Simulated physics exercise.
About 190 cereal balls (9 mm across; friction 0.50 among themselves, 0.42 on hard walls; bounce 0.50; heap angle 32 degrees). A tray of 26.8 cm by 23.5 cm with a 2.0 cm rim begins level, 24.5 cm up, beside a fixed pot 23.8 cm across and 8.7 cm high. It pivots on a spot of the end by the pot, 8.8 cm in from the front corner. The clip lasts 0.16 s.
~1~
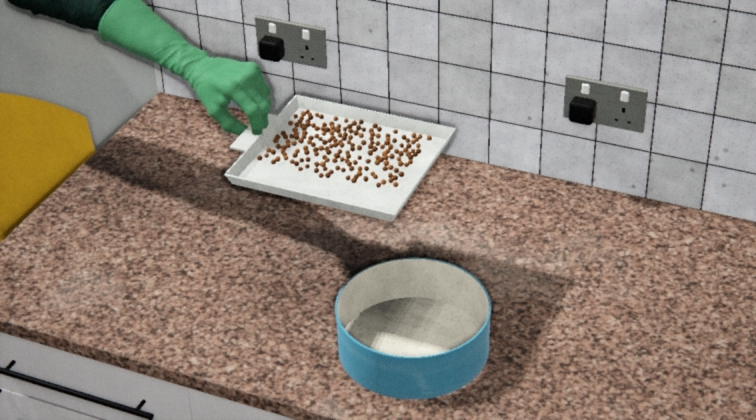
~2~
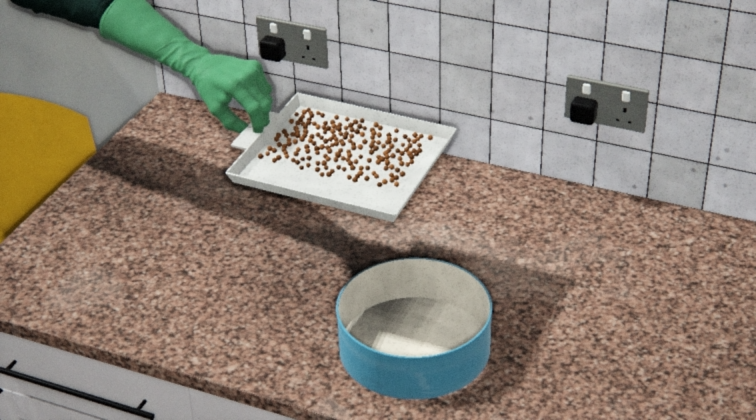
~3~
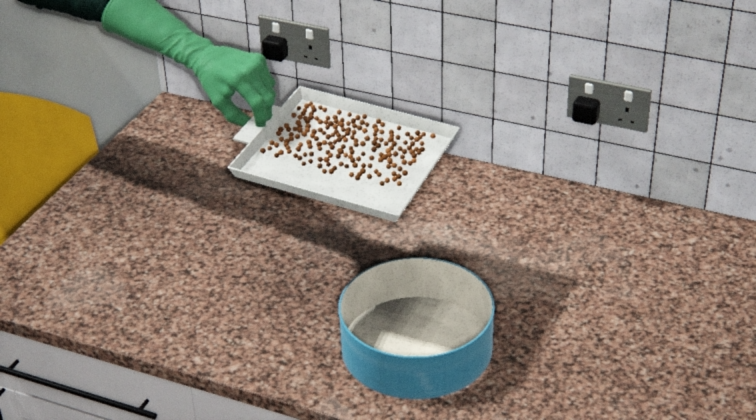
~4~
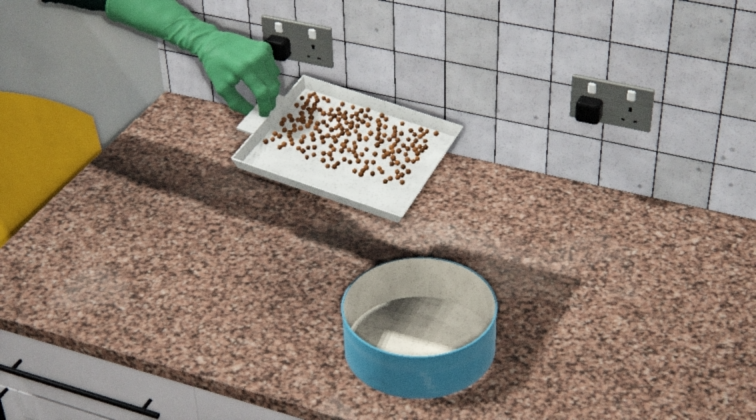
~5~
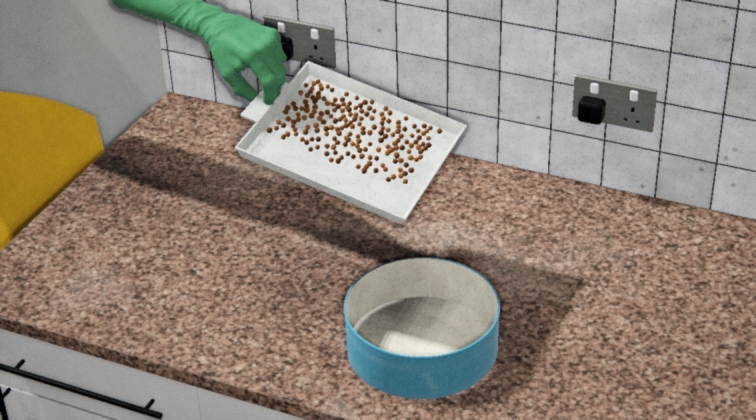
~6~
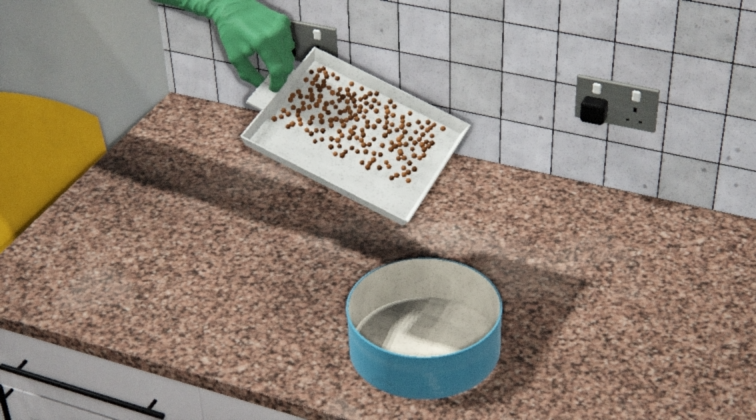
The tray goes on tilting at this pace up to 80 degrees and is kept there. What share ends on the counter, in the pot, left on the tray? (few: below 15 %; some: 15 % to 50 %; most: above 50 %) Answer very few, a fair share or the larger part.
Counter a fair share, pot the larger part, tray very few.
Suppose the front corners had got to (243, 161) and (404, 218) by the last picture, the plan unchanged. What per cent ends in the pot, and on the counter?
Pot 95, counter 0.
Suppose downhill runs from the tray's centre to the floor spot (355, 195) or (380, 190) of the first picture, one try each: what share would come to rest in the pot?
About 90 and 95 per cent.
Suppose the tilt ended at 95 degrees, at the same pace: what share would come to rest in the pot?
Then about 70 per cent.
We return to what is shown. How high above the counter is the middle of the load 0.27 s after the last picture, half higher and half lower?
Roughly 32 cm.
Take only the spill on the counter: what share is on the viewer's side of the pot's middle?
Roughly 20 per cent.
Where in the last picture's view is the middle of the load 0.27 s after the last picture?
At about (425, 139).
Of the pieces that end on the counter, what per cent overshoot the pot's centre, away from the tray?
Roughly 100 per cent.
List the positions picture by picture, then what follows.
In the first picture, tray tilt 0 degrees, front corners at (231, 173) and (392, 211); middle of the pieces at (342, 145); pot at (413, 305).
In the second picture, tray tilt 1 degrees, front corners at (232, 171) and (393, 211); middle of the pieces at (343, 144).
In the third picture, tray tilt 3 degrees, front corners at (235, 166) and (396, 211), lowest corner right front; middle of the pieces at (345, 140).
In the fourth picture, tray tilt 7 degrees, front corners at (238, 157) and (399, 212), lowest corner right front; middle of the pieces at (349, 134).
In the fifth picture, tray tilt 13 degrees, front corners at (242, 146) and (403, 214), lowest corner right front; middle of the pieces at (353, 127).
In the sixth picture, tray tilt 19 degrees, front corners at (248, 136) and (406, 216), lowest corner right front; middle of the pieces at (357, 119); pot at (424, 305).
Then, 0.16 s after the last picture, tilt 51 degrees; the tray holds 100 %, the pot 0 %.
Then, 0.27 s after the last picture, tilt 73 degrees; the tray holds 100 %, the pot 0 %.
Then, 0.52 s after the last picture, tilt 80 degrees; the tray holds 10 %, the pot 45 %.
In the end, counter 35 %, pot 65 %, tray 0 %.
